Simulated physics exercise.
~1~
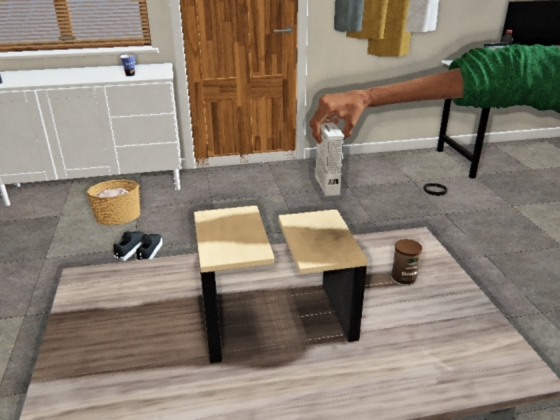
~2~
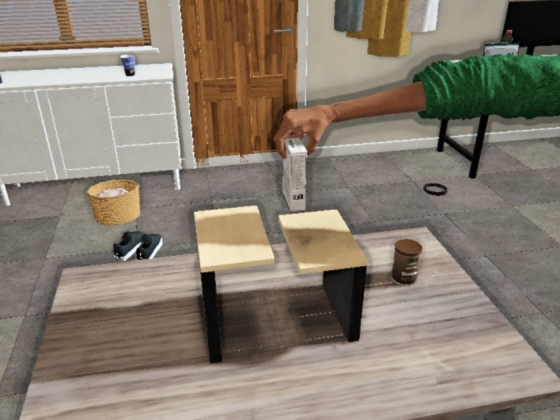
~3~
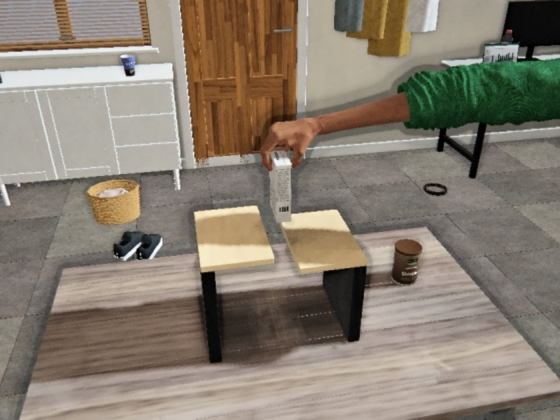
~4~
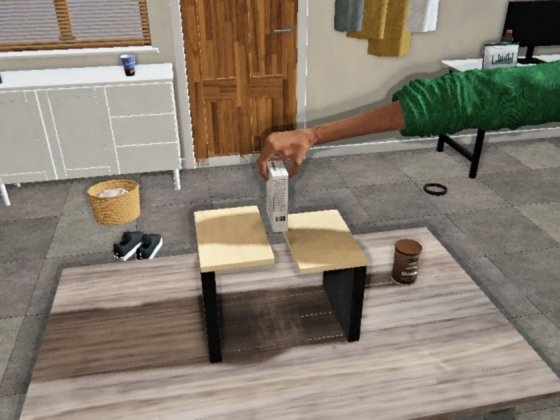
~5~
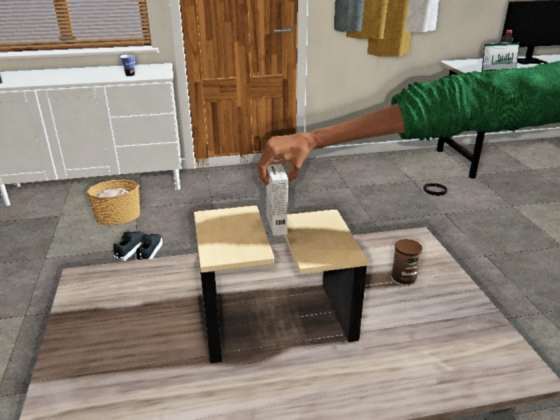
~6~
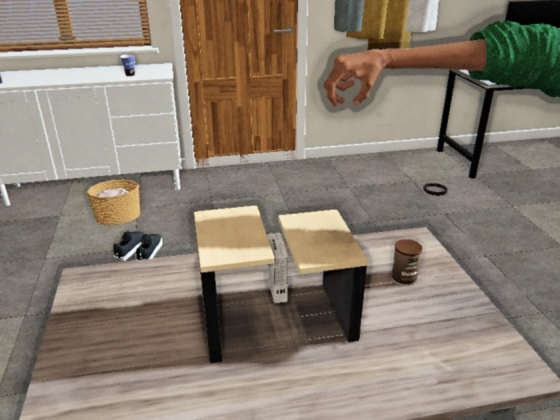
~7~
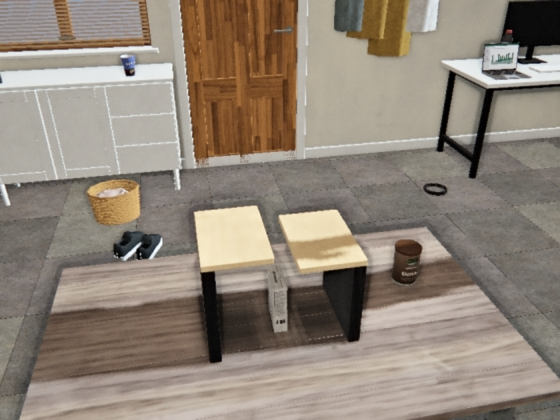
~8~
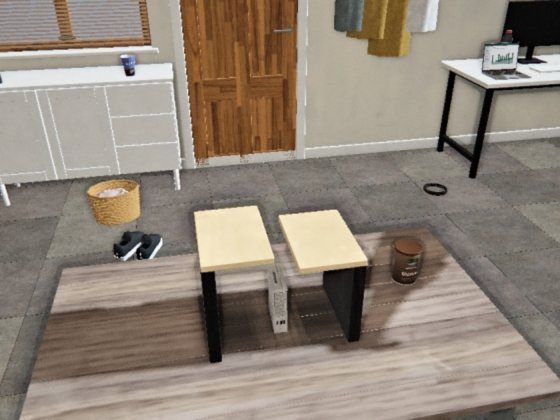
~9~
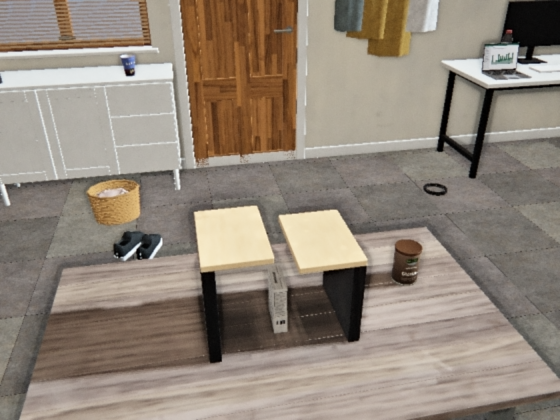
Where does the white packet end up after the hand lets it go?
It passes through the slot between the two ledges and ends up standing on the table.
A hand lowers a white packet between two ledges and releases it onto the table.
